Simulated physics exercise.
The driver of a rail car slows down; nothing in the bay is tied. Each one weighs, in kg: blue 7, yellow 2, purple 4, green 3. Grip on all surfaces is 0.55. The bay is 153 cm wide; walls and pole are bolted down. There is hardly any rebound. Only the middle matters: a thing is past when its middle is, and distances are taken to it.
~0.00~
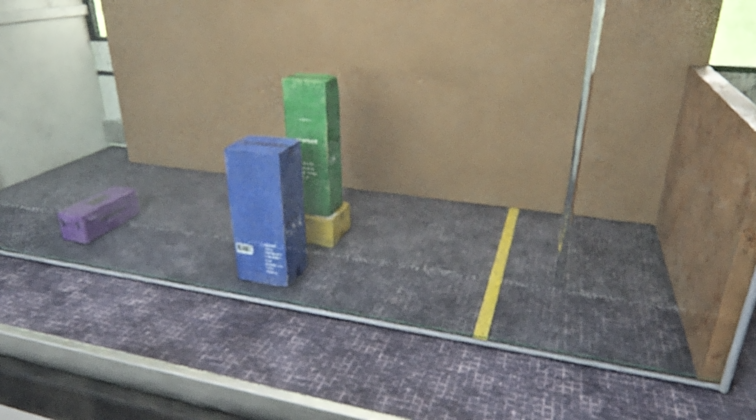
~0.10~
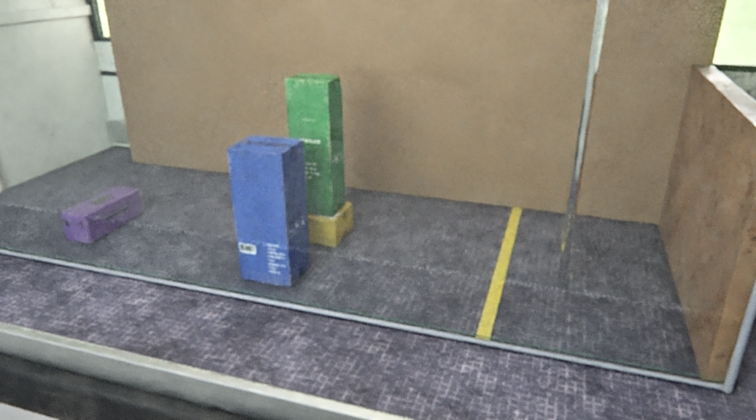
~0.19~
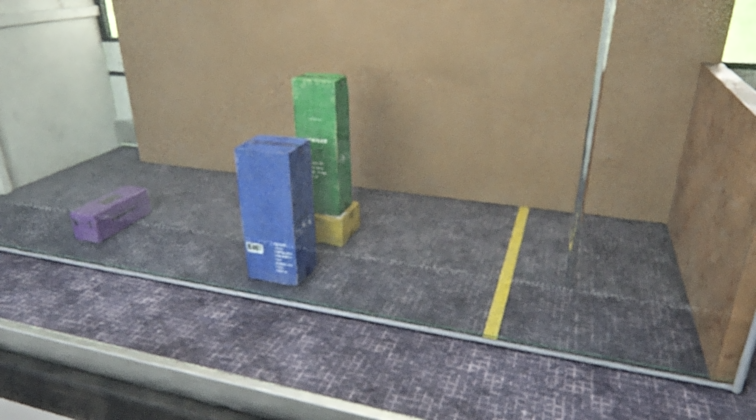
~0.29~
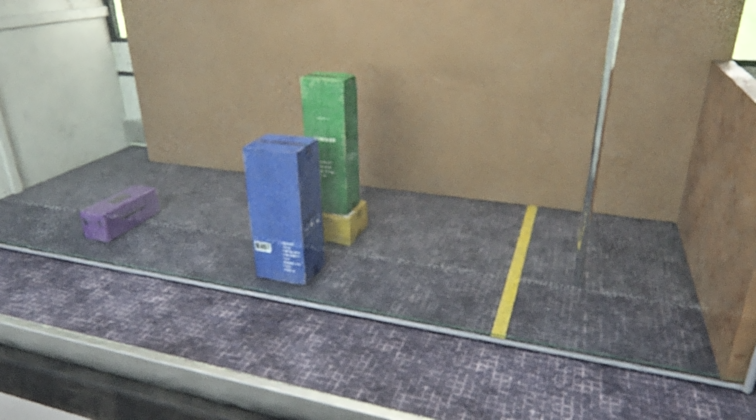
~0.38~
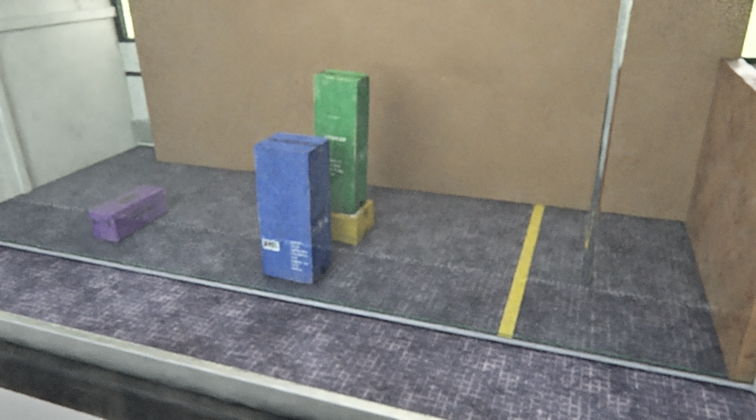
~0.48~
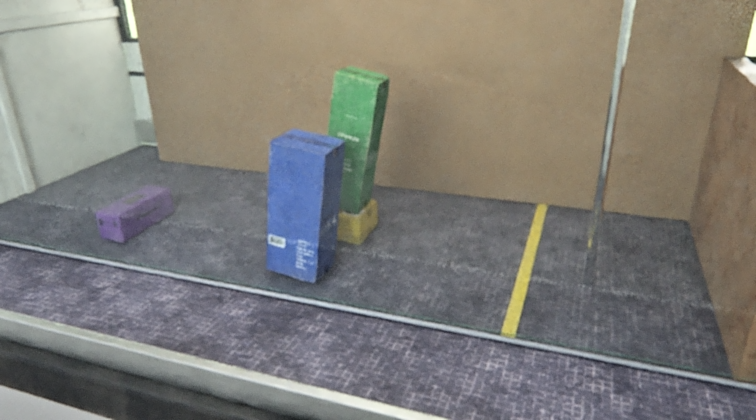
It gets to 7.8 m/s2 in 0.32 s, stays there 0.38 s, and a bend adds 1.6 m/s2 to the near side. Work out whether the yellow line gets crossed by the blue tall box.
My guess is it does not make it over the line.
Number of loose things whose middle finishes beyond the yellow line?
The tally comes out at 0.
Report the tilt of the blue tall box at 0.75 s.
About 60° of tilt.
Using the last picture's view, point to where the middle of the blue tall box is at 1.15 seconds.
At about (477, 281).
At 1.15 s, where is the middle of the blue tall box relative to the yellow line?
Measured short of the mark: Approx. 20 cm.
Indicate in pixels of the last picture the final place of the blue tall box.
Once everything settles, you'd find it around (478, 281).
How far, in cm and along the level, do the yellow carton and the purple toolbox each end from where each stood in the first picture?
Yellow carton 15 and purple toolbox 50.
After 0.75 s the blue tall box is 73 cm short of the yellow line, tilted 60°, near (368, 228) in the last picture's view; the yellow carton 103 cm short of the yellow line, tilted 0°.
After 1.15 s the blue tall box is 18 cm short of the yellow line, tilted 90°, near (477, 281) in the last picture's view; the yellow carton 92 cm short of the yellow line, tilted 0°.
After 1.65 s the blue tall box is 17 cm short of the yellow line, tilted 90°, near (478, 281) in the last picture's view.
When all is still (1.9 s), blue tall box stops short of the yellow line; yellow carton stops short of the yellow line; purple toolbox stops short of the yellow line; green tall box stops short of the yellow line.
